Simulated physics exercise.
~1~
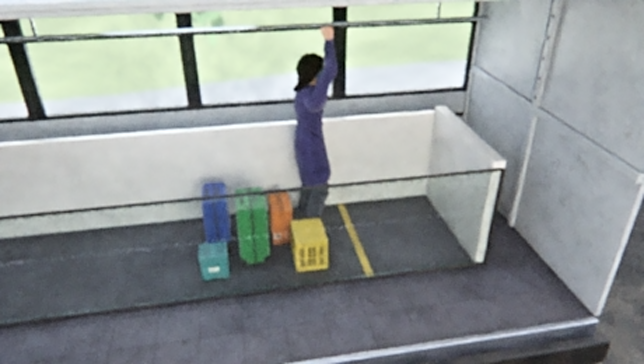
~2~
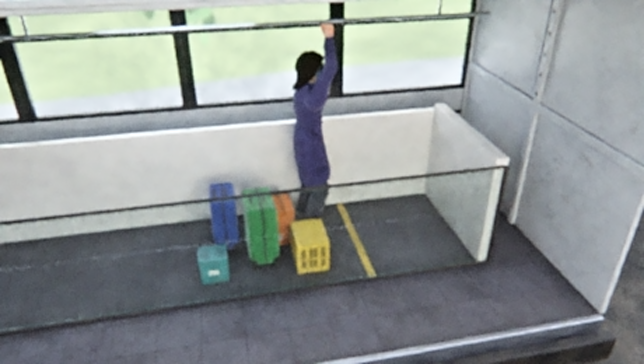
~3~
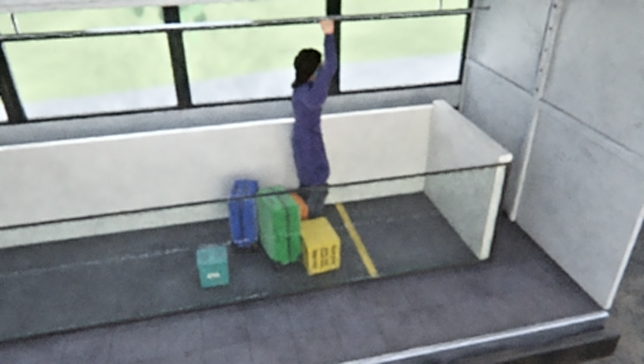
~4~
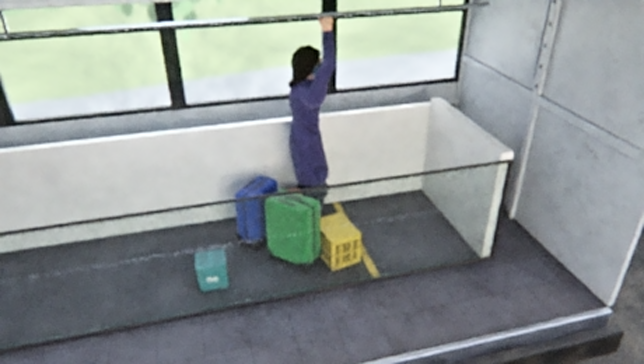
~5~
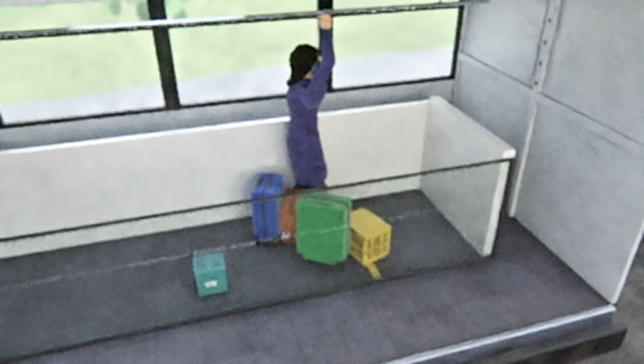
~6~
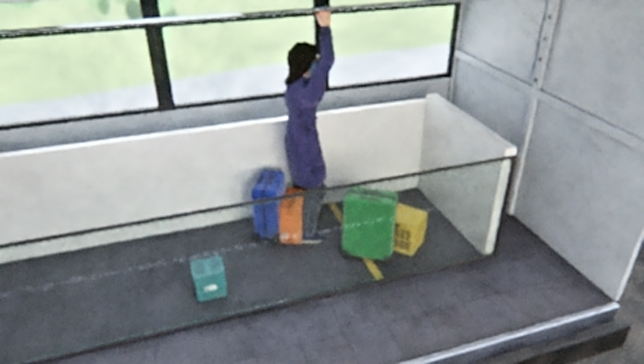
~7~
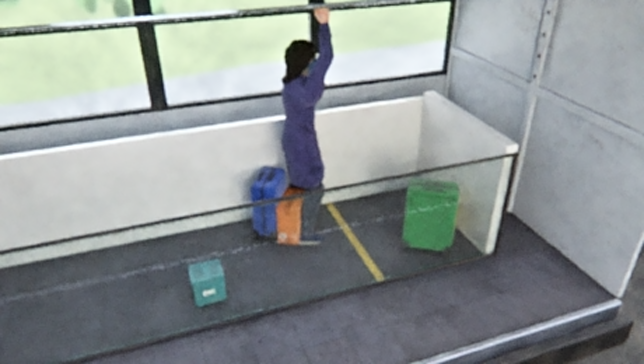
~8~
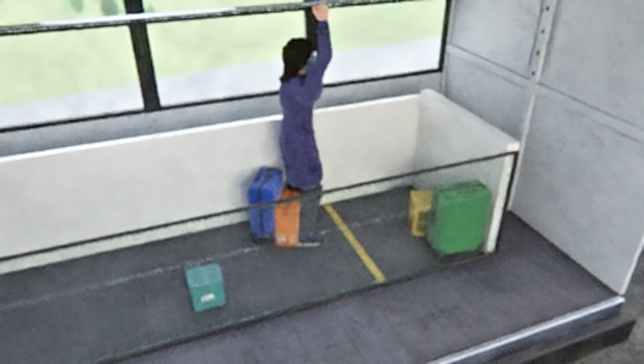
Passenger holding an overhead rail as green and blue cases roll right, the green case and yellow crate crossing a yellow line.
